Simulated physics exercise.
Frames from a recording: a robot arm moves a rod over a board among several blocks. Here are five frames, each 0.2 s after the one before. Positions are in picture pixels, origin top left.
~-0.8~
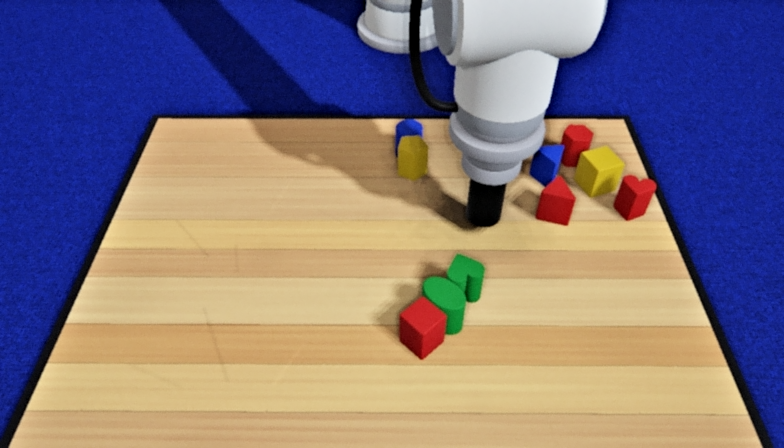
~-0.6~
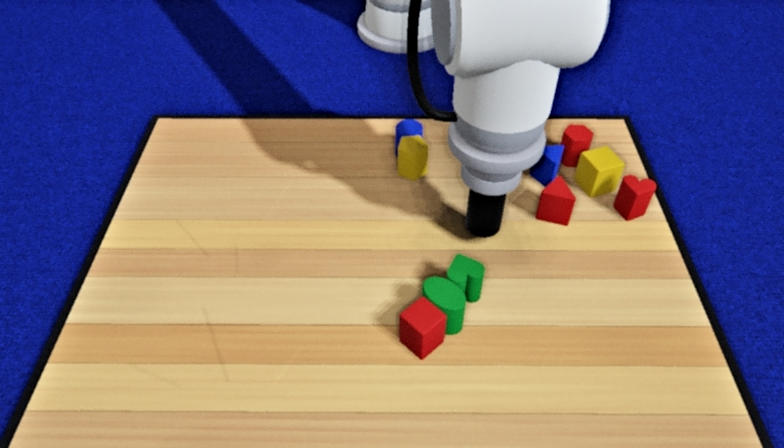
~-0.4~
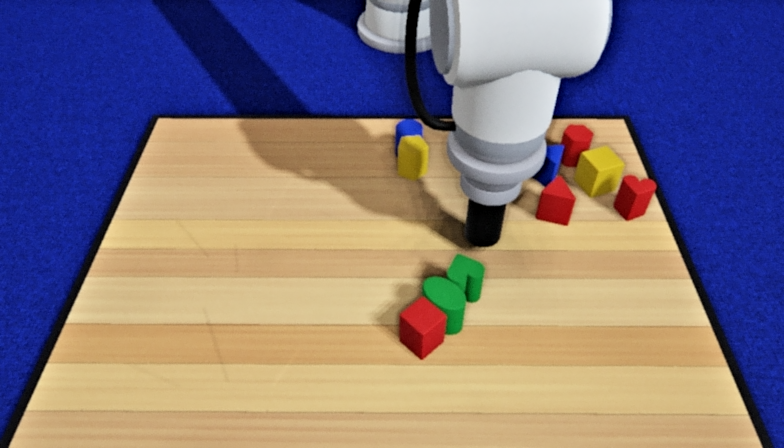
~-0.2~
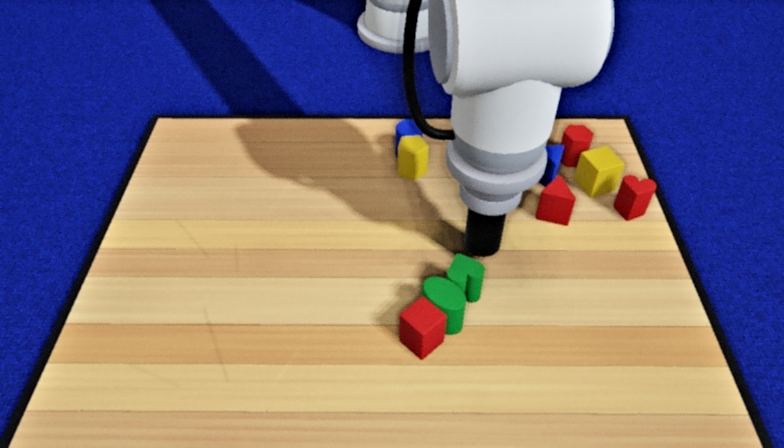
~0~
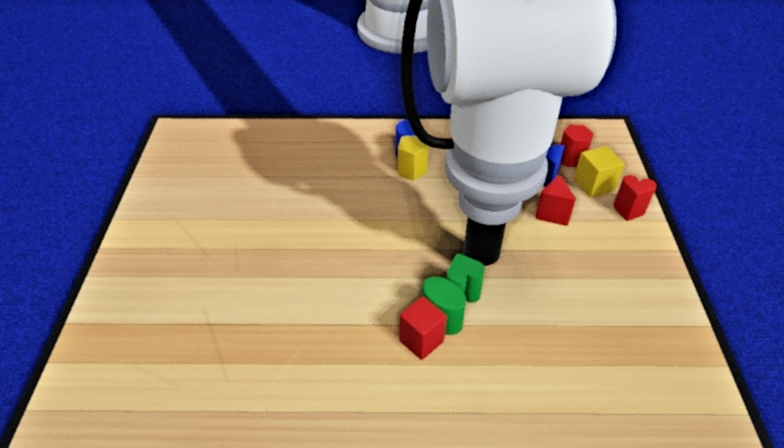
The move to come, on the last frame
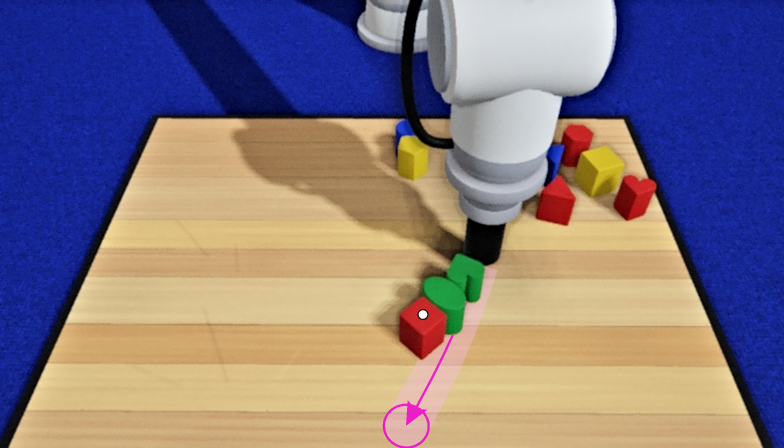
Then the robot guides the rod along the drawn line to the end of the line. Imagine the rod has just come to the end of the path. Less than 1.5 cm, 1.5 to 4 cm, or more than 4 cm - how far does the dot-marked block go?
Covers over 4 cm.
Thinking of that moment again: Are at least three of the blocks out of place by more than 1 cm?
I believe so.
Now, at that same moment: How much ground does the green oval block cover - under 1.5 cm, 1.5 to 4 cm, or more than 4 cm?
More than 4 cm.
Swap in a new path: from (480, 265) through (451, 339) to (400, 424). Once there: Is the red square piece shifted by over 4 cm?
In short: Yes.
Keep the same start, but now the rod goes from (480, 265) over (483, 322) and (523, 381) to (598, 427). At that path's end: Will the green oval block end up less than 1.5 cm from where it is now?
In short: No.
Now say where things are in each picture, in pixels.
Tip of the rod (483, 216), middles of tops, red square piece (423, 315), green oval block (444, 292), green heart block (465, 268), in the first frame.
Rod (483, 225), nothing pushed, in the second frame.
Rod (482, 235), nothing pushed, in the third frame.
Rod (482, 244), nothing pushed, in the fourth frame.
Rod (482, 253), red square piece (423, 315), green oval block (444, 292), green heart block (465, 268), in the fifth frame.
The line goes from (480, 265) via (451, 339), ending at (406, 426); the dot is on the red square piece.
What follows on the original path. One third of the way, rod (464, 301); red square piece (396, 347), turned 30° anticlockwise; green oval block (405, 318), turned 20° anticlockwise; green heart block (433, 303), turned 55° clockwise.
Two thirds of the way, rod (438, 356); red square piece (378, 366), turned 55° anticlockwise; green oval block (366, 330); green heart block (401, 331), turned 100° clockwise.
At the end, rod (407, 415); red square piece (374, 371), turned 25° anticlockwise; green oval block (366, 330); green heart block (401, 331), turned 100° clockwise.
